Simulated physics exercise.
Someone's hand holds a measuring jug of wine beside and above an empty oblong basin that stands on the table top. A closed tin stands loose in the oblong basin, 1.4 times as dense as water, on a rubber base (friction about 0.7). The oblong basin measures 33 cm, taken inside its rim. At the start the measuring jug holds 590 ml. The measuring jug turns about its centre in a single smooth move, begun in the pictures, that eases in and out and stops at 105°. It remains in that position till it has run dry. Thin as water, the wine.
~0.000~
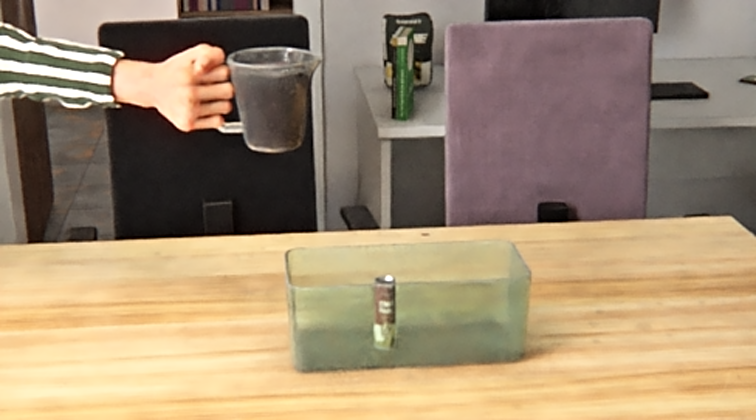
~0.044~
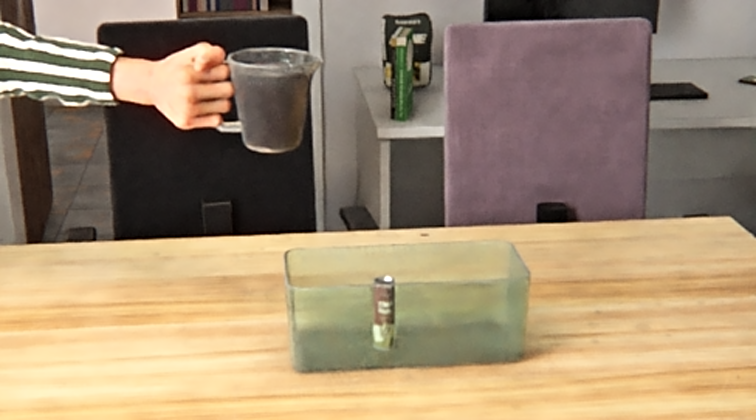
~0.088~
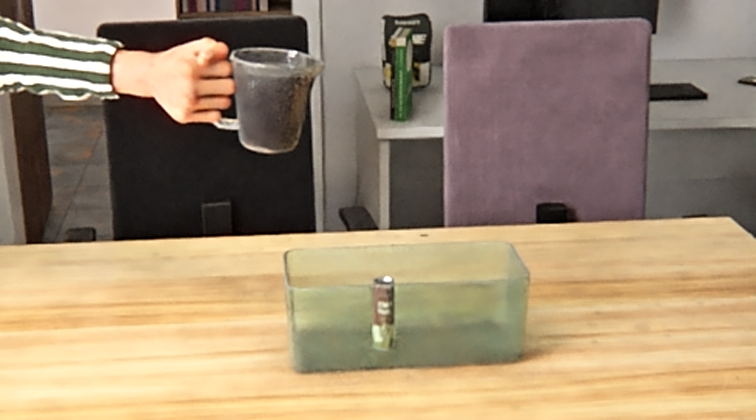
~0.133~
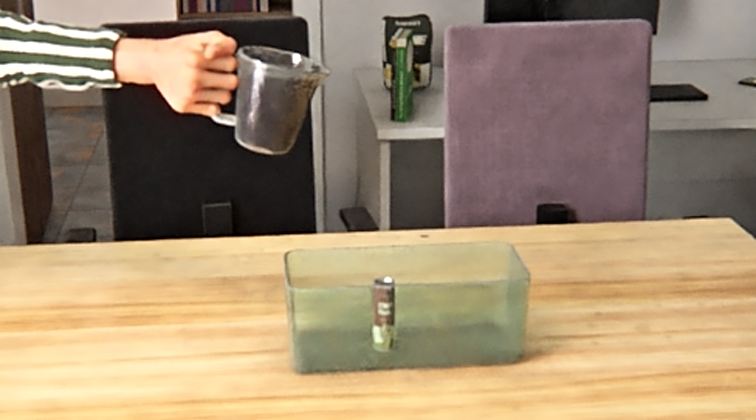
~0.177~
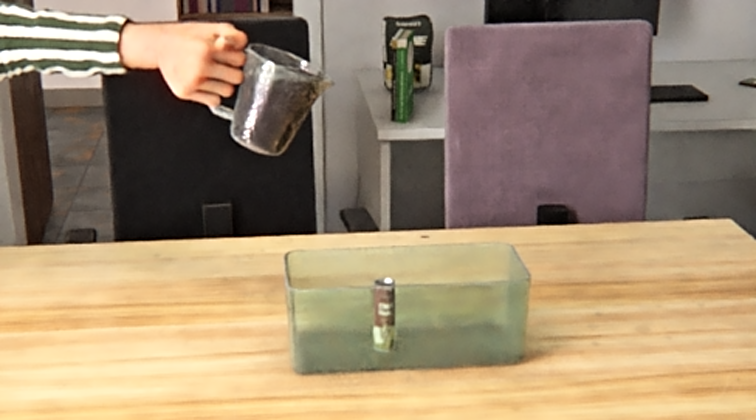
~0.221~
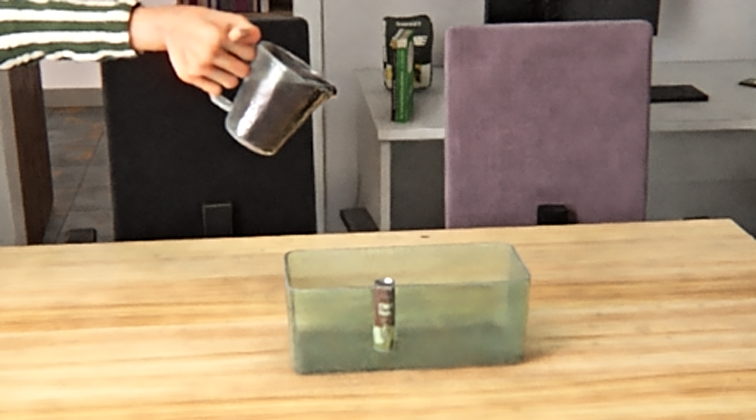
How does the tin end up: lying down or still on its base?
It ends up still on its base.
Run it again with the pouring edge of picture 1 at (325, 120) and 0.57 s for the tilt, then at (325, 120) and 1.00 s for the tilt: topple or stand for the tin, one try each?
Try 1: Tipped over; try 2: Tipped over.
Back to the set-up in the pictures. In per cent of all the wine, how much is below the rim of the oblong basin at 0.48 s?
Roughly 7 per cent.
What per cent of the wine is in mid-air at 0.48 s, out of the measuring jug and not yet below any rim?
Estimate: Some 46 % of the total.
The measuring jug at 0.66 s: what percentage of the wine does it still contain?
Near 8 percent, more or less.
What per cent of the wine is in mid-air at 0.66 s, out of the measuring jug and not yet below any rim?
Estimated airborne part: Roughly 26 per cent.
After 0.48 s the tilt is 98° and 46 per cent is still to pour; the tin stands where it began.
After 0.66 s the tilt is 105° and 8 per cent is still to pour; the tin stands where it began.
After 0.86 s the tilt is 105° and 0 per cent is still to pour; the tin stands where it began.
After 1.07 s the tilt is 105° and 0 per cent is still to pour; the tin stands where it began.
In the end the tin stands where it began.
